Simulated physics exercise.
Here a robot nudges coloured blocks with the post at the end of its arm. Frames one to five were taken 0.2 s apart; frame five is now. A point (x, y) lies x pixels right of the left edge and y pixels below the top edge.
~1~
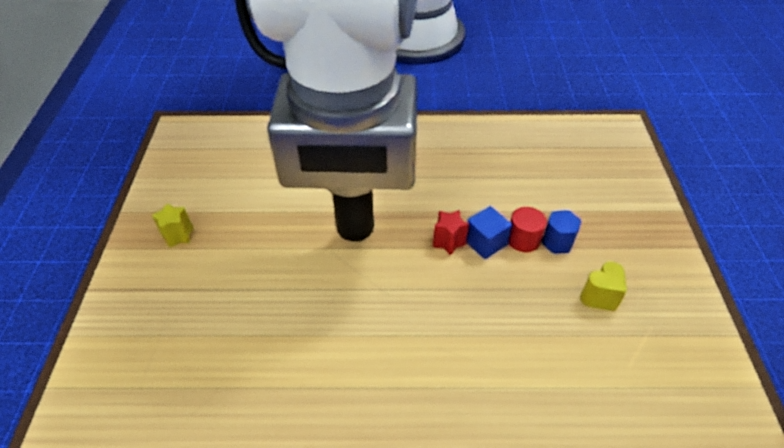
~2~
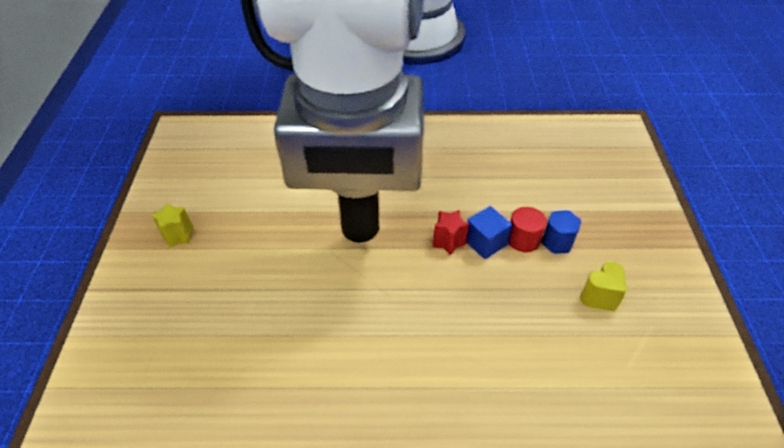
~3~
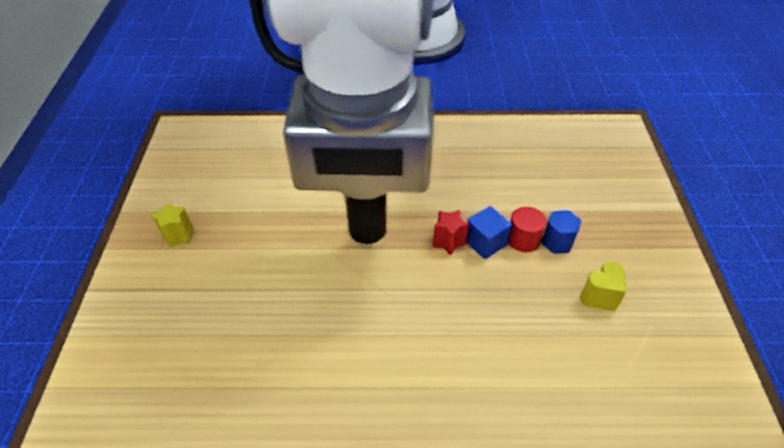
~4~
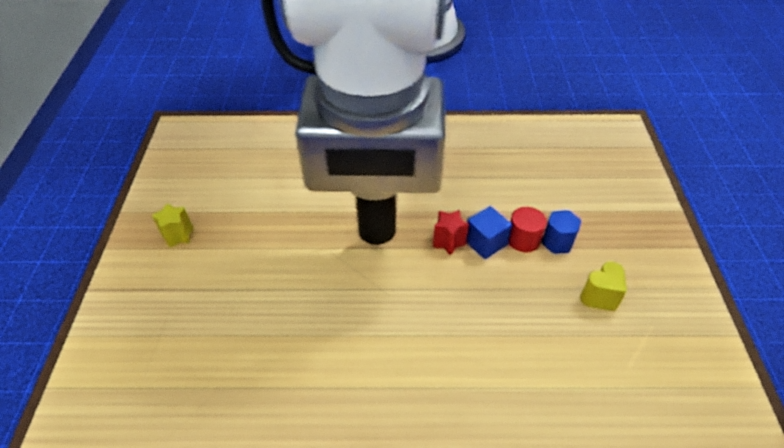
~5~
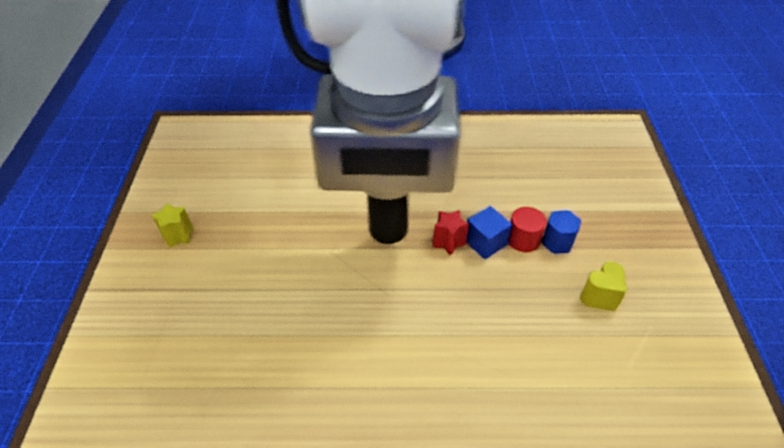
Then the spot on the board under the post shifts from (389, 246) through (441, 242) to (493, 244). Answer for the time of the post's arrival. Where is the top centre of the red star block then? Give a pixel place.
It is at (530, 225).
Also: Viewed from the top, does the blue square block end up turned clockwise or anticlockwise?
Rotation: Clockwise.
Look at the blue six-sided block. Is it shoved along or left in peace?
In the end it has been moved.
One third of the way, post (424, 227); red star block (457, 223).
Two thirds of the way, post (460, 227); red star block (494, 223); blue square block (529, 228), turned 40° clockwise; red cylinder (562, 221); blue six-sided block (594, 217), turned 30° clockwise.
At the end, post (496, 229); red star block (530, 225); blue square block (566, 232), turned 45° clockwise; red cylinder (600, 225); blue six-sided block (627, 216).
